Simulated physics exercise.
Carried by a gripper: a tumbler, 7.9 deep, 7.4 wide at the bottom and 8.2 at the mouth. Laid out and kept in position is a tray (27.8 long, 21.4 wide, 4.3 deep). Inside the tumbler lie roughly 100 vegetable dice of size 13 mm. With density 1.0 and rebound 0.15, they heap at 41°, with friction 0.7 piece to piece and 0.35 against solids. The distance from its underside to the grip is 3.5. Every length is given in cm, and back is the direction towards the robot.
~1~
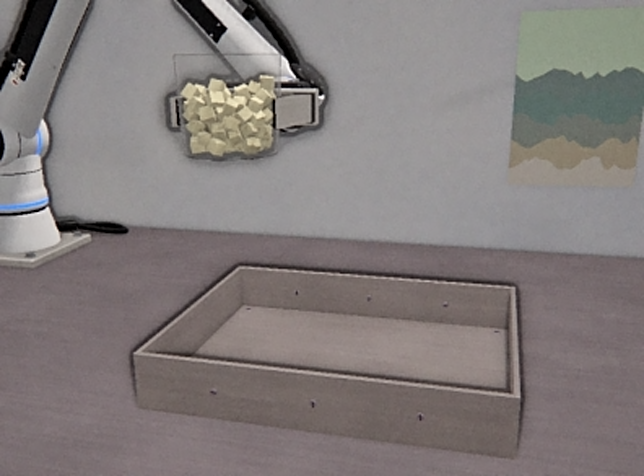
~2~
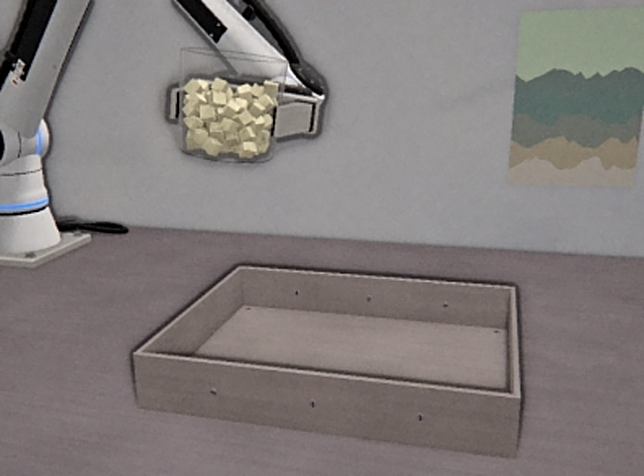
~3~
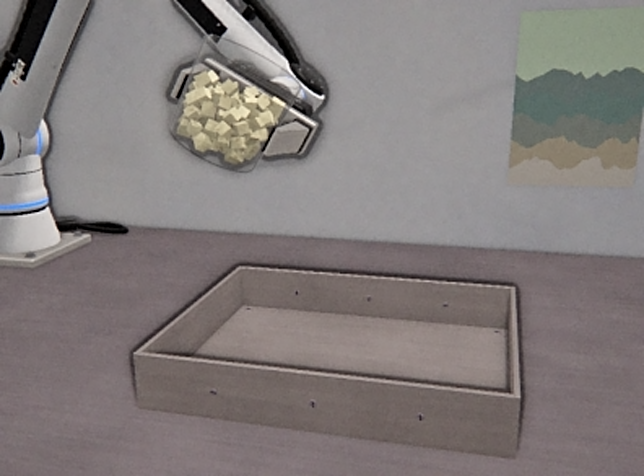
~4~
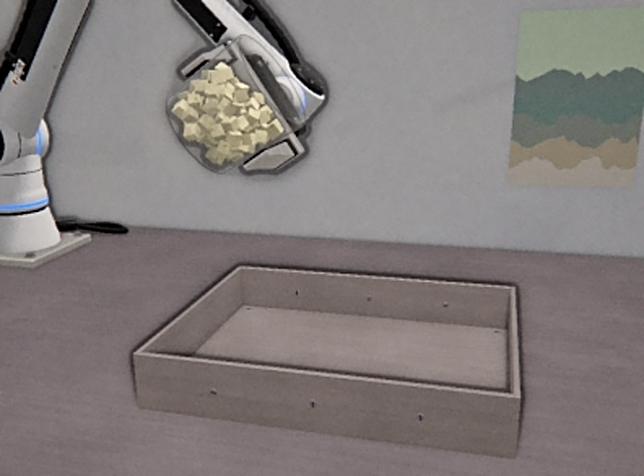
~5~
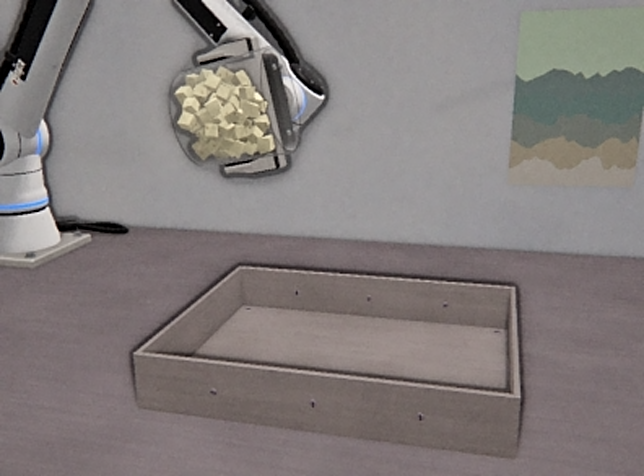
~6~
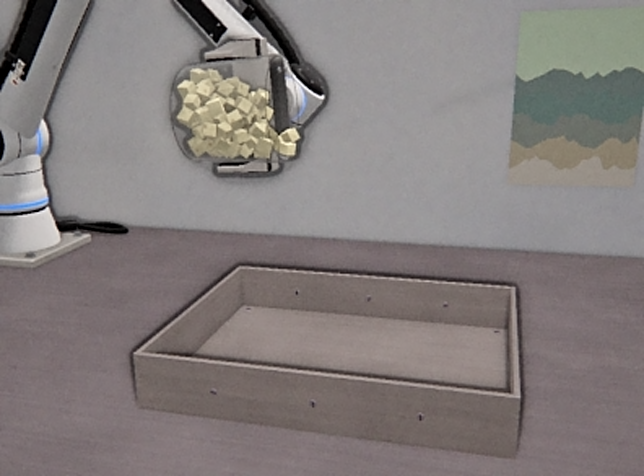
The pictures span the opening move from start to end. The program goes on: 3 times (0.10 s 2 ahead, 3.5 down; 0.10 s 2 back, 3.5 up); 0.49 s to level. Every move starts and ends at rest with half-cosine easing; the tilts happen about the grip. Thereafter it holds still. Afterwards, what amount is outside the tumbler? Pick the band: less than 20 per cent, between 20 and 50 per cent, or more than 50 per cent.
The share is between 20 and 50 per cent.
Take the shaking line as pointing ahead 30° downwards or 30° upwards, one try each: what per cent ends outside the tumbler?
You'd get some 70 per cent with the first setting and some 100 per cent with the second.
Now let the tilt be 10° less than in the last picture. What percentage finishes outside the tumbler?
About 15 %.
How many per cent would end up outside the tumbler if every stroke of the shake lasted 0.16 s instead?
That gives about 10 percent.
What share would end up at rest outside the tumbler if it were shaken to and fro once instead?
It would then be around 15 per cent.
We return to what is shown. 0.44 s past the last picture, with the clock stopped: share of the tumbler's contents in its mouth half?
45 %.
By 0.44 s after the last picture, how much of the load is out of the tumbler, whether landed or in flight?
By then near 15 % is out.
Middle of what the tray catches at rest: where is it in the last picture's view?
(378, 359).
Then, 0.44 s later, tilted 86° forward, highest piece 23 above the table; 83 in the tumbler, 11 in the tray, 3 in flight or on a rim.
Then, 0.87 s later, tilted 36° forward, highest piece 24 above the table; 70 in the tumbler, 27 in the tray.
Then, 1.29 s later, level, highest piece 26 above the table; 70 in the tumbler, 27 in the tray.
Then, 2.34 s later, level, highest piece 26 above the table; 70 in the tumbler, 27 in the tray.
At rest, 70 in the tumbler, 27 in the tray. That is 28 % outside the tumbler.
